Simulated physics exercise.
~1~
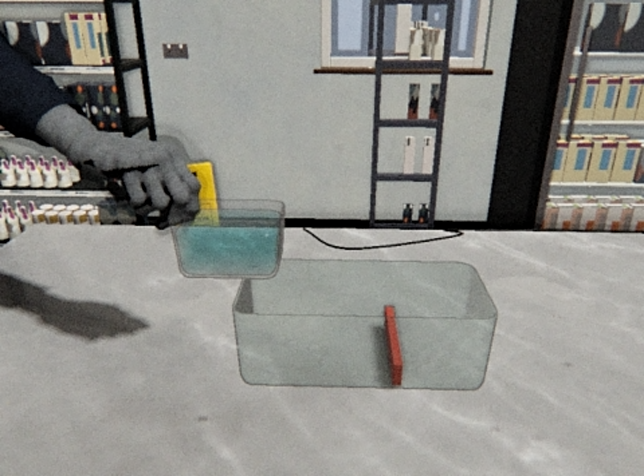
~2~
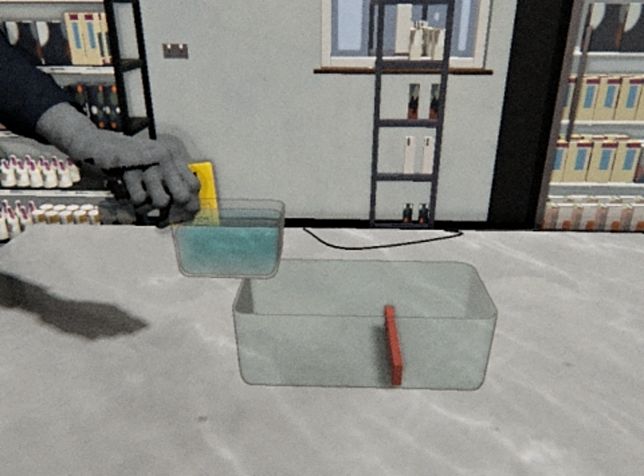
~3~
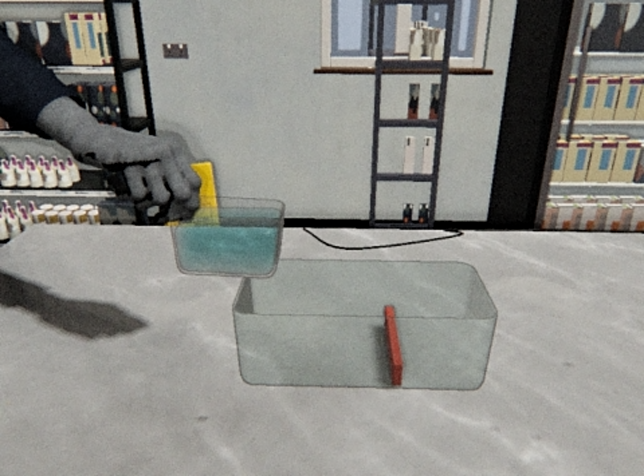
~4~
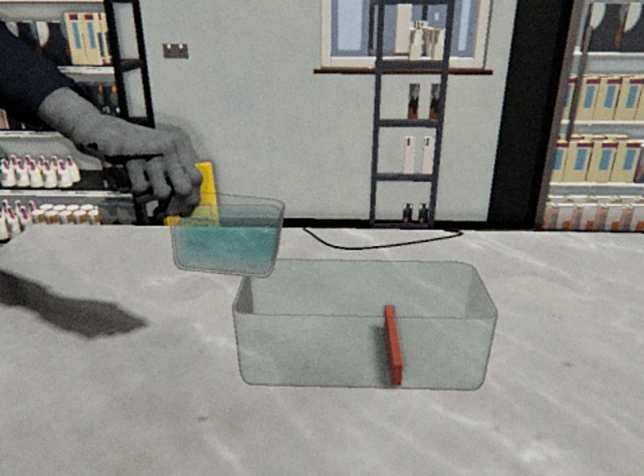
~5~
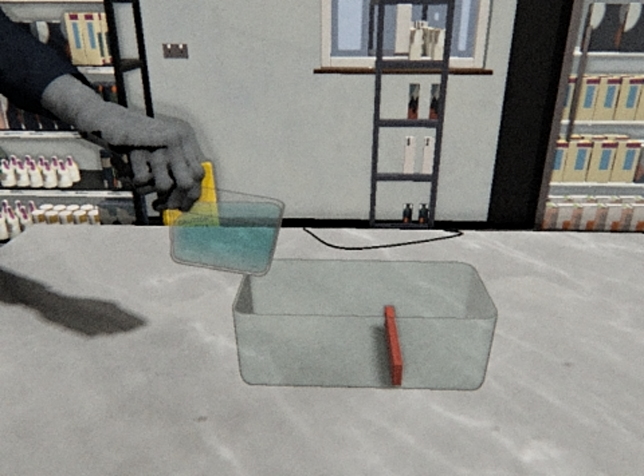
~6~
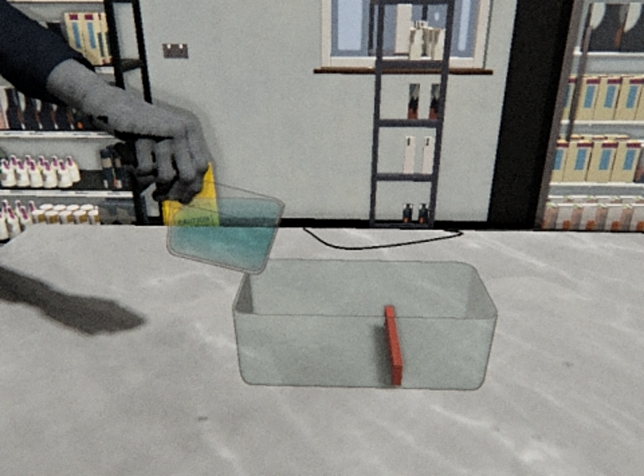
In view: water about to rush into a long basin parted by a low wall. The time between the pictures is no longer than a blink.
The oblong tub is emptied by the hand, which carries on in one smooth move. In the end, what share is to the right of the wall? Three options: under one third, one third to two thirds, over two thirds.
Answer: Under one third.
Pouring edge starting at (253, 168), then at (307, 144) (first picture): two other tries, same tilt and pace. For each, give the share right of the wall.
15 % and 55 %.
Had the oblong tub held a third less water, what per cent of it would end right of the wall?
I'd put it at around 10 %.
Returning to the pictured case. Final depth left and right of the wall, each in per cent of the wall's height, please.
Left side 50 percent, right side 20 percent.
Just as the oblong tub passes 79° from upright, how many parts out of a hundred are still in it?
Amount still in: Approx. 45 %.
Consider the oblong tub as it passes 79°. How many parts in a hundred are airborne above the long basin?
Some 40 per cent.
A moment on, the tilt is 79° and 46 per cent is still to pour, 14 is left of the wall and 0 right of it.
Next, the tilt is 114° and 3 per cent is still to pour, 83 is left of the wall and 5 right of it.
Then the tilt is 116° and 0 per cent is still to pour, 85 is left of the wall and 9 right of it.
Later the tilt is 116° and 0 per cent is still to pour, 78 is left of the wall and 16 right of it.
At rest 78 per cent lies left of the wall, 17 right of it and 6 outside.
